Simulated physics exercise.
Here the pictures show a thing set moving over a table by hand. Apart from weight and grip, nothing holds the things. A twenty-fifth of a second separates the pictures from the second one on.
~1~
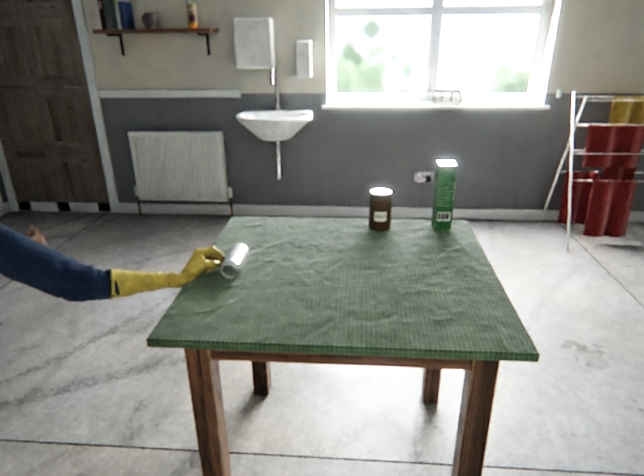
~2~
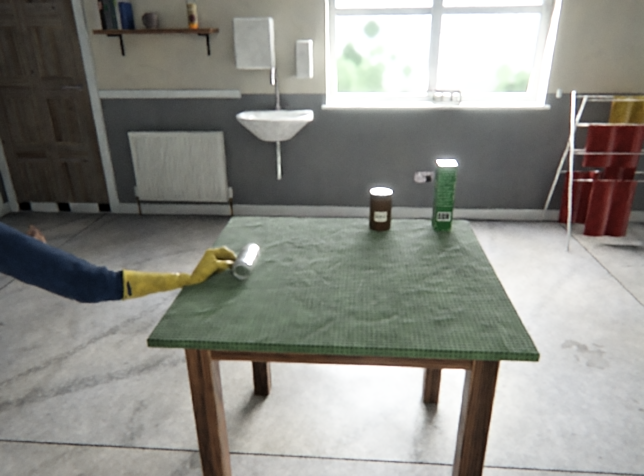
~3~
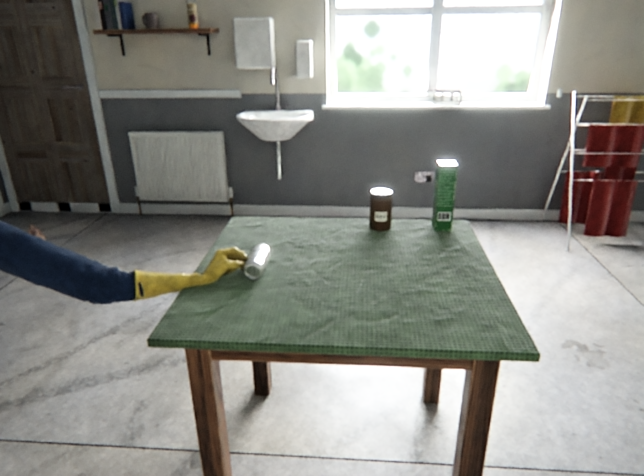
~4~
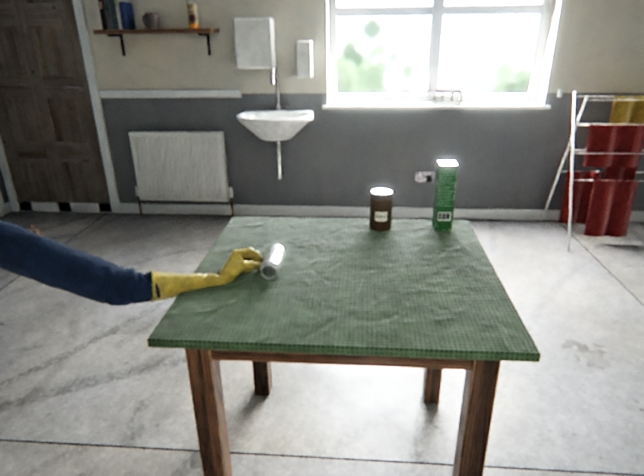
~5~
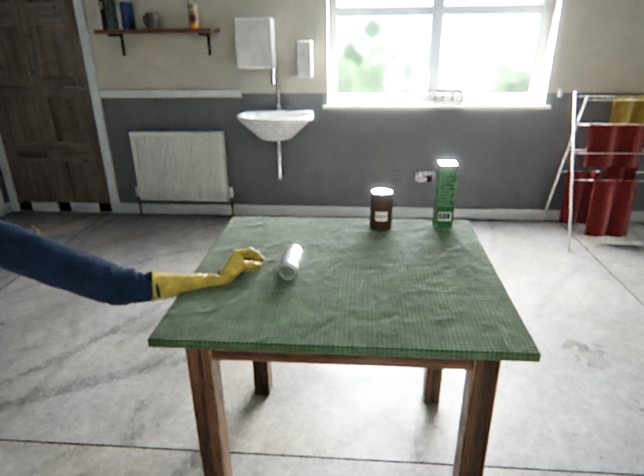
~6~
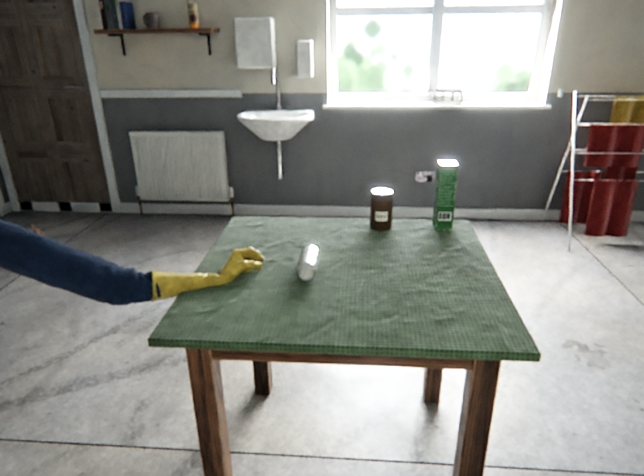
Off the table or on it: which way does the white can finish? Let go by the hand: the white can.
Off the table.
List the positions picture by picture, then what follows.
Under the hand; white can (235, 261), in the first picture.
Under the hand; white can (247, 261), in the second picture.
Under the hand; white can (258, 261), in the third picture.
White can (273, 262), in the fourth picture.
White can (291, 262) rolled about its own width, in the fifth picture.
White can (309, 262) rolled well along, in the sixth picture.
Then, 0.20 s after the last picture, white can rolled well along near (394, 264).
Then, 0.40 s after the last picture, white can rolled well along near (475, 266).
Then, 0.70 s after the last picture, white can now off the table.
Then, 0.90 s after the last picture, things are still on the move.
By the end, off the table, white can.
